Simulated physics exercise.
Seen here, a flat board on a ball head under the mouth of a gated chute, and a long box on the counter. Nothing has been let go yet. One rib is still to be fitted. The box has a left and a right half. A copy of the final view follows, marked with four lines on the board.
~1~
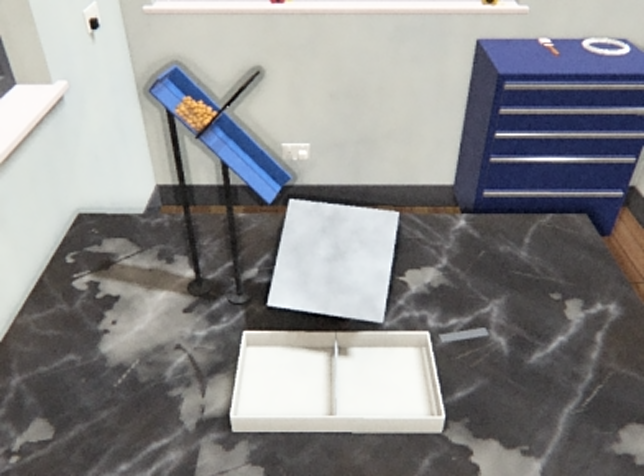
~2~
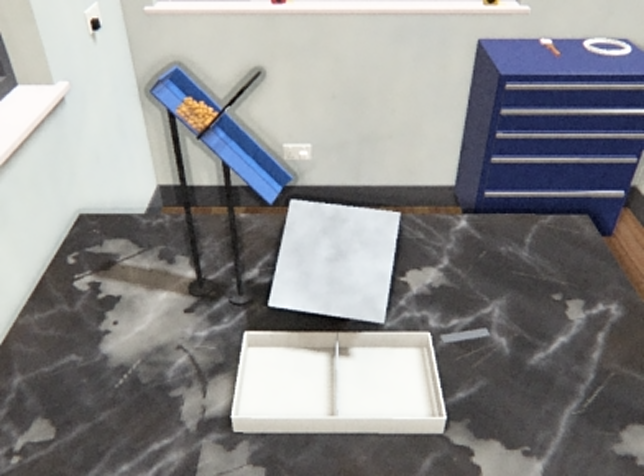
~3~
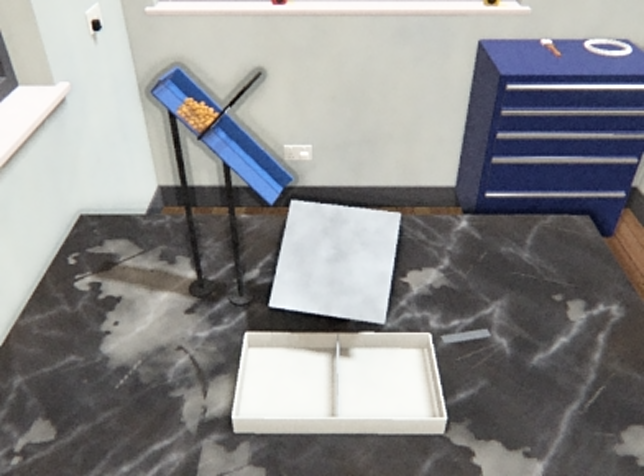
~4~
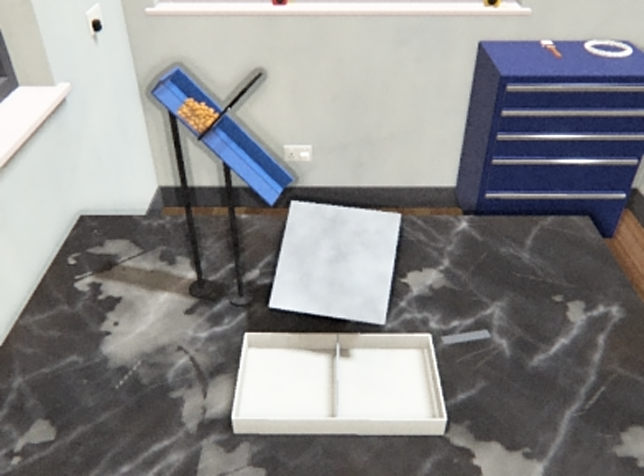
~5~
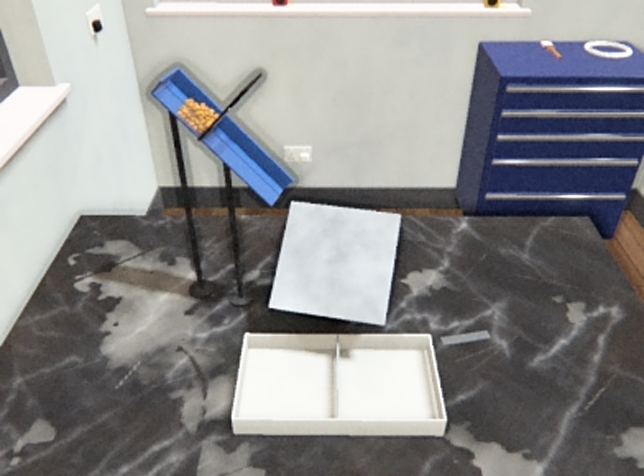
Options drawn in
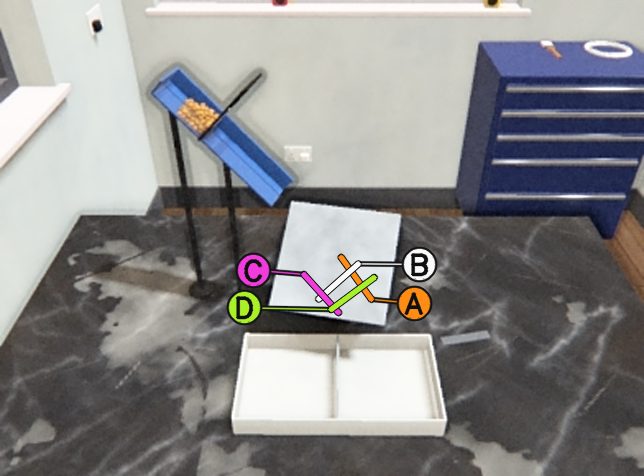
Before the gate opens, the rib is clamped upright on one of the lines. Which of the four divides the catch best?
A is best.
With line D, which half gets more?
Left.
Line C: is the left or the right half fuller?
Right.
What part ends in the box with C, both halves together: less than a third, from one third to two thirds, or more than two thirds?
More than two thirds.
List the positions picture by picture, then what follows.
Load behind the gate (197, 117), roasted chickpeas; lip of the chute (275, 196), sloping fairly steeply, in the first frame.
Middle of the board (335, 258), tilted fairly steeply; middle of its low edge (325, 314); of its high edge (345, 206), in the second frame.
Front corners of the box (233, 417) and (446, 419); front end of its middle wall (339, 418), in the third frame.
Middle of the load (199, 118); lip (277, 198), in the fourth frame.
Middle of the load (200, 119); lip (277, 198), in the fifth frame.
On the marked copy, line A from (341, 257) to (371, 299); line B from (358, 263) to (318, 299); line C from (303, 274) to (338, 312); line D from (374, 277) to (330, 309).
If A is chosen, of what is caught, roughly a third in the left half, roughly two thirds in the right.
If B is chosen, of what is caught, almost all in the left half, about a tenth in the right.
If C is chosen, of what is caught, just a few in the left half, almost all in the right.
If D is chosen, of what is caught, almost all in the left half, just a few in the right.
